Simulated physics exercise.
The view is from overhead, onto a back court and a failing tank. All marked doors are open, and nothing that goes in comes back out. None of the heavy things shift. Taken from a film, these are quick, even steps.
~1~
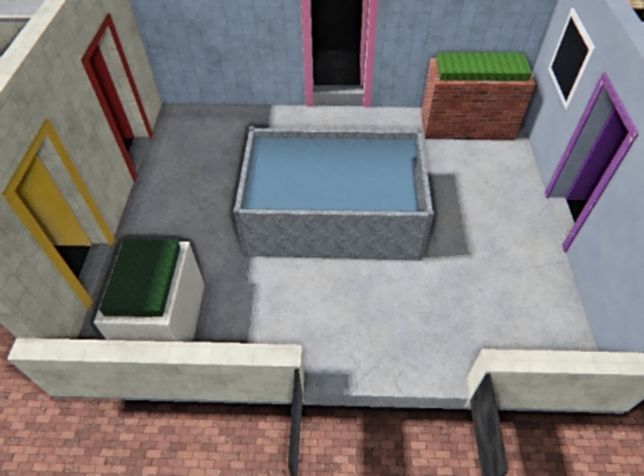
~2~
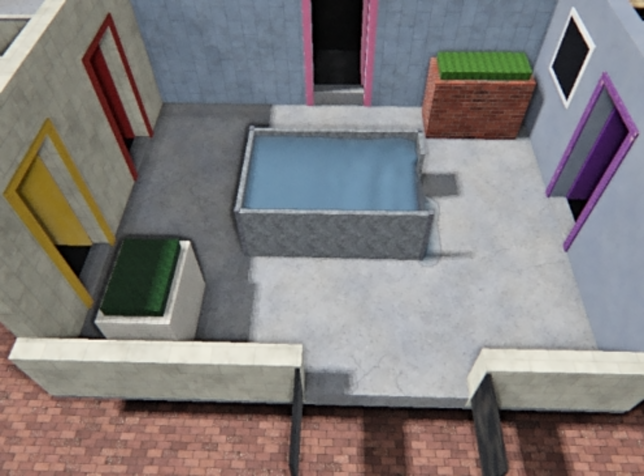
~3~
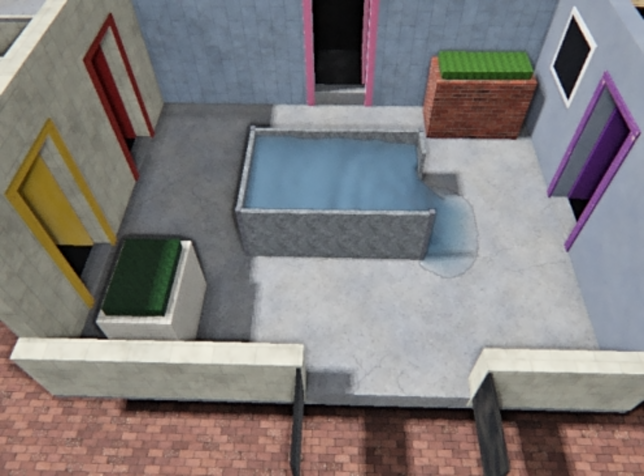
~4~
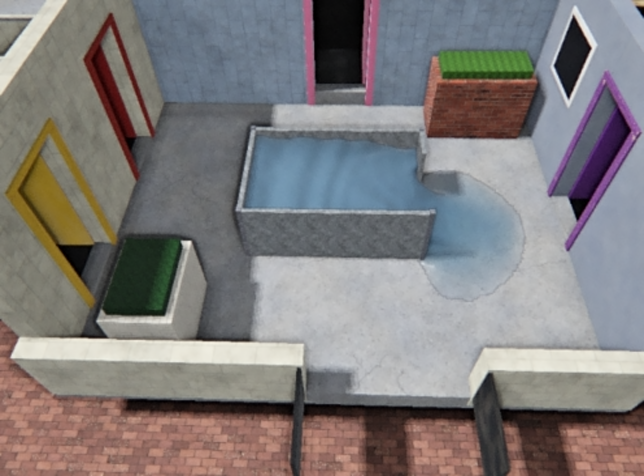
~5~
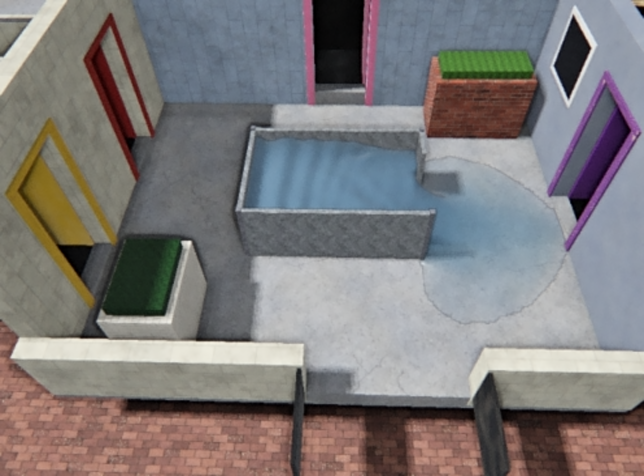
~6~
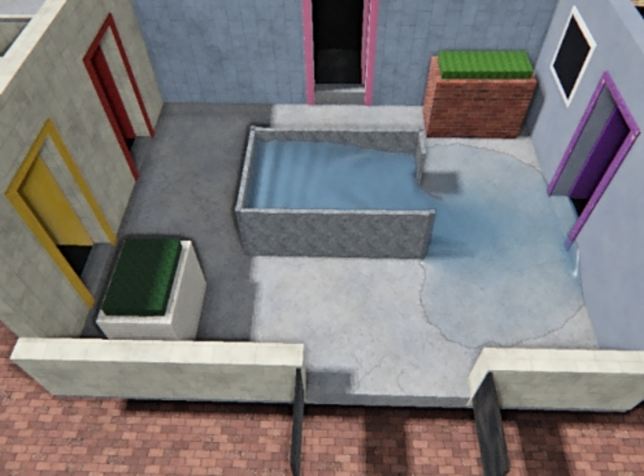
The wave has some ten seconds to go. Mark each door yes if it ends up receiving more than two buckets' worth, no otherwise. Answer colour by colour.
Purple door - yes, pink door - no, red door - no, yellow door - no.
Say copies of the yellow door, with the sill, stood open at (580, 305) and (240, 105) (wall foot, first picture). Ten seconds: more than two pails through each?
Going in order, the first one exceeds it and the second one stays short.
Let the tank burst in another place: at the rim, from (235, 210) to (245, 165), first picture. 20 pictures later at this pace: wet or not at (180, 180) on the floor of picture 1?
Submerged.
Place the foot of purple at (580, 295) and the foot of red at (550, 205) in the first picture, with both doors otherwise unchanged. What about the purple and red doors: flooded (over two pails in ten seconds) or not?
The purple one overflows, while the red one overflows.
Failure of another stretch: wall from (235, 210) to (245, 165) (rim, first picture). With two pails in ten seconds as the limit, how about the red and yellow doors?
In that case the red door overshoots, while the yellow door overshoots.
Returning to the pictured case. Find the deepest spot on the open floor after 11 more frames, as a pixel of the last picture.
Roughly (603, 380).
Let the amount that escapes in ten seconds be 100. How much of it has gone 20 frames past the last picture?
I'd estimate some 55 per cent.
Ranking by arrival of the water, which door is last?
My answer: The door marked red.
A moment on, water covers 25 % of the floor; the purple door far over two buckets in, the pink door not reached, the red door not reached, the yellow door not reached.
Next, water covers 30 % of the floor; the purple door far over two buckets in, the pink door not reached, the red door not reached, the yellow door not reached.
Then, water covers 65 % of the floor; the purple door far over two buckets in, the pink door wet at the sill, nothing in, the red door not reached, the yellow door not reached.
Later, water covers 90 % of the floor; the purple door far over two buckets in, the pink door wet at the sill, nothing in, the red door wet at the sill, nothing in, the yellow door under two buckets in.
In the end, water covers 95 % of the floor; the purple door far over two buckets in, the pink door wet at the sill, nothing in, the red door under two buckets in, the yellow door under two buckets in.
